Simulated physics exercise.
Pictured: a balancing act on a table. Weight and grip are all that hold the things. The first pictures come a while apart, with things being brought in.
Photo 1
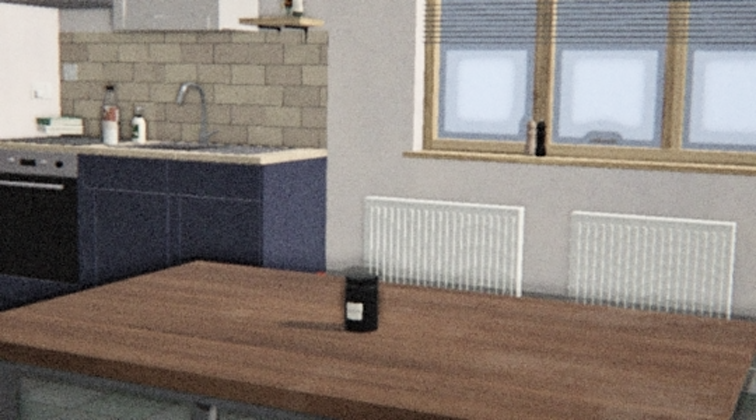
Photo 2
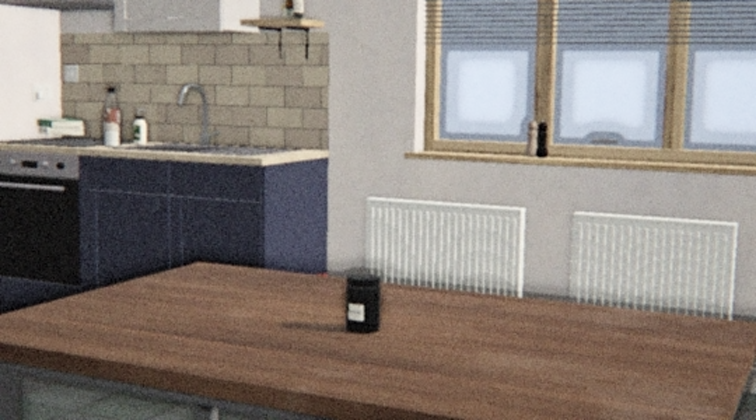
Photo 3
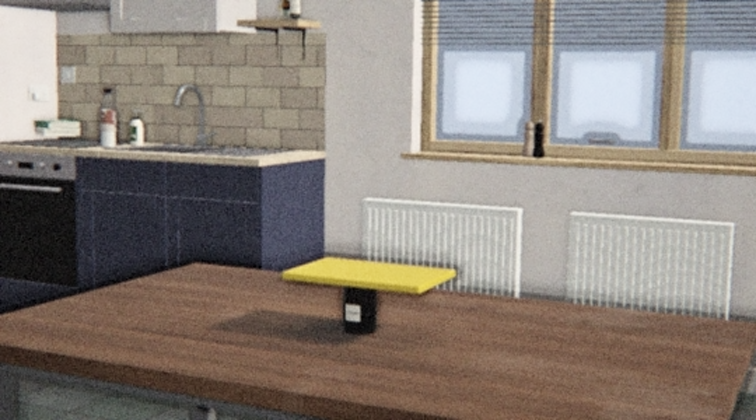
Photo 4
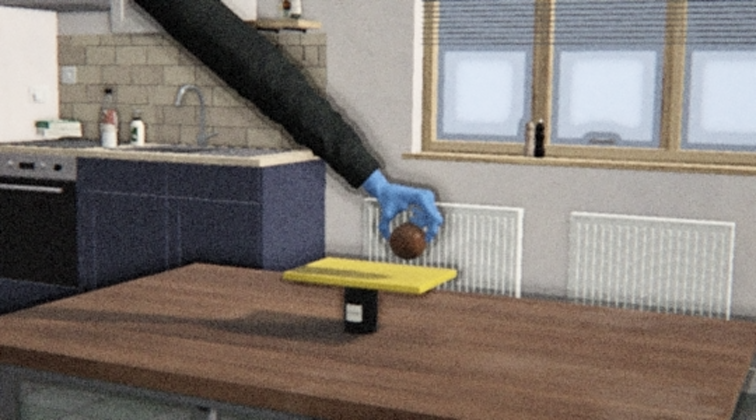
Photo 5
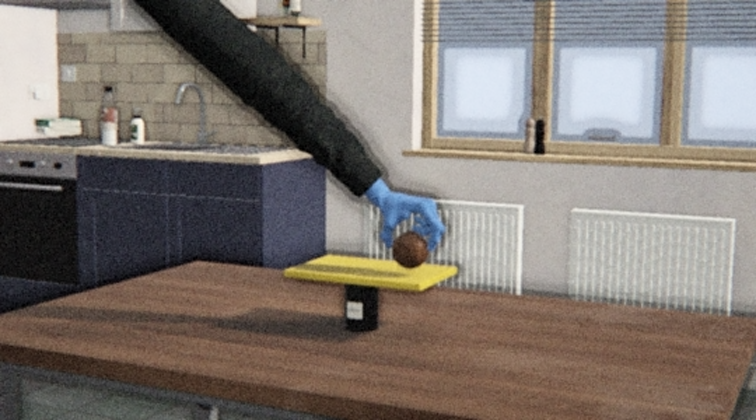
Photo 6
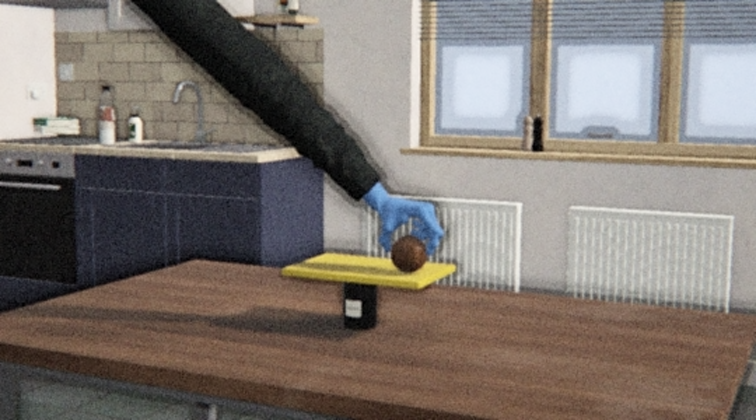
A gloved hand lowers a brown ball onto a yellow lid atop a small black jar.
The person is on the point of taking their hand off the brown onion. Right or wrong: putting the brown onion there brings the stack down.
Right, the stack comes down.
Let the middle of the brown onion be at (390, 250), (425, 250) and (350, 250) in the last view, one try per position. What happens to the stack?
Try 1: Topples; try 2: Topples; try 3: Stands.
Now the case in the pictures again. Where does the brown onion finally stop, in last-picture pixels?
Roughly at pixel (467, 326).
Then, 0.40 s on from there, brown onion now fallen; yellow lid turned 52° from how it was put.
Then, 0.50 s on from there, yellow lid turned 46° from how it was put.
Then, 0.70 s on from there, yellow lid turned 35° from how it was put.
In the end, fallen, yellow lid and brown onion; black jar unmoved. At the end, from the last picture's camera, brown onion near (467, 326). The stack gives way.
